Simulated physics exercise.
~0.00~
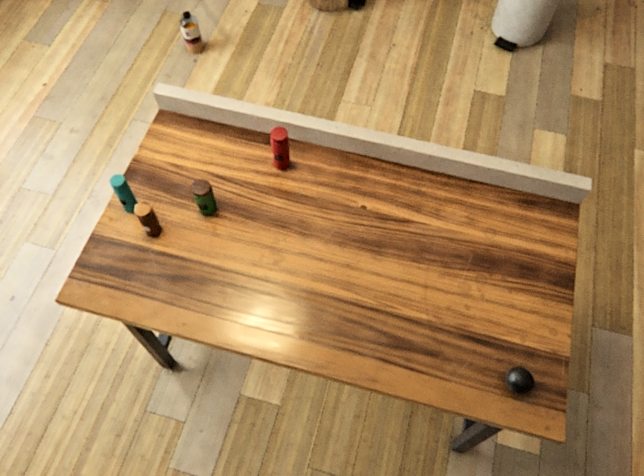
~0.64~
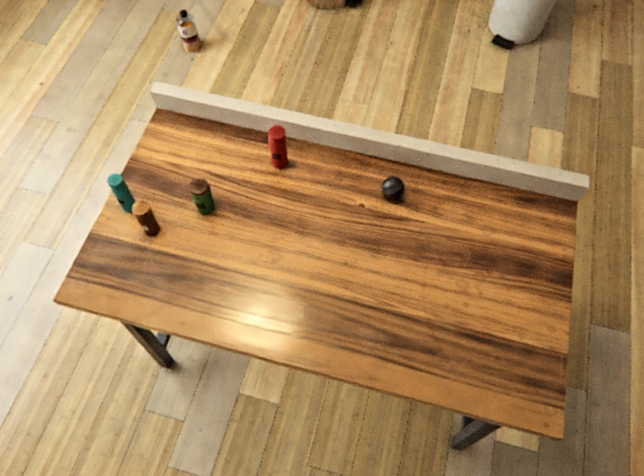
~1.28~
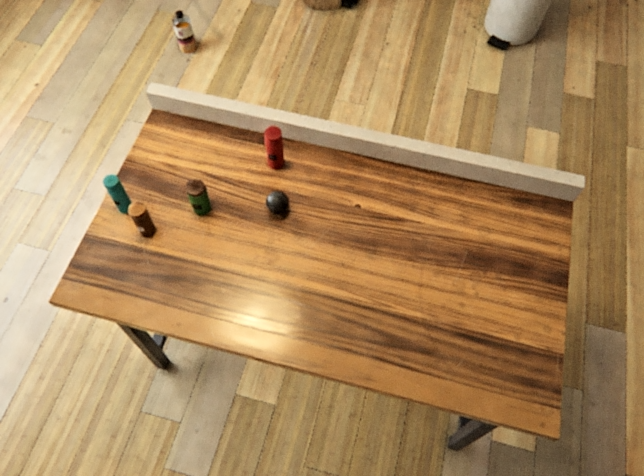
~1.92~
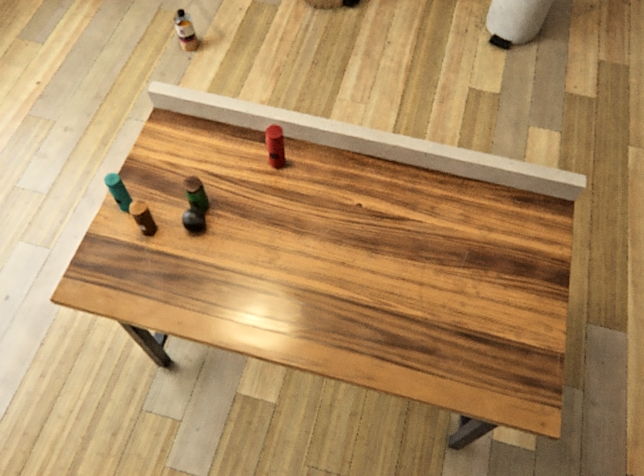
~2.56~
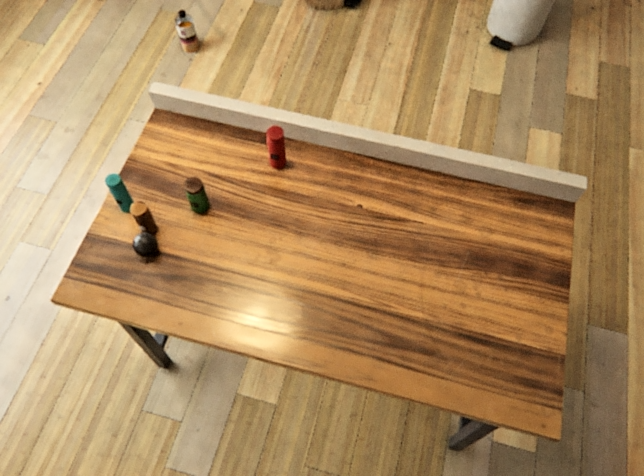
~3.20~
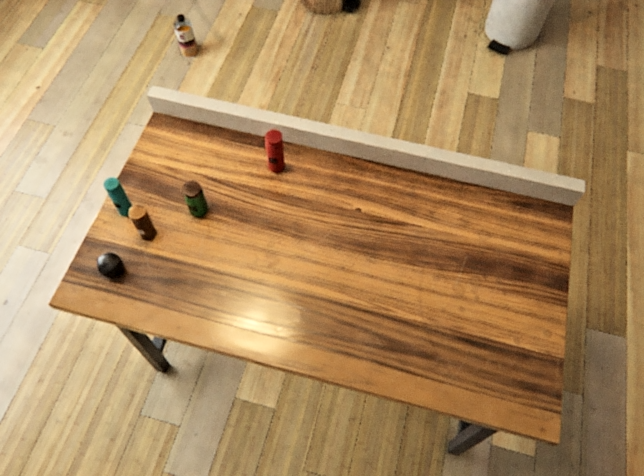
A black ball rolled up and left across a wooden table to the rail along the far side, then headed back down to the left, passing close by the green and brown shakers, and ended near the left edge with all four shakers still upright.
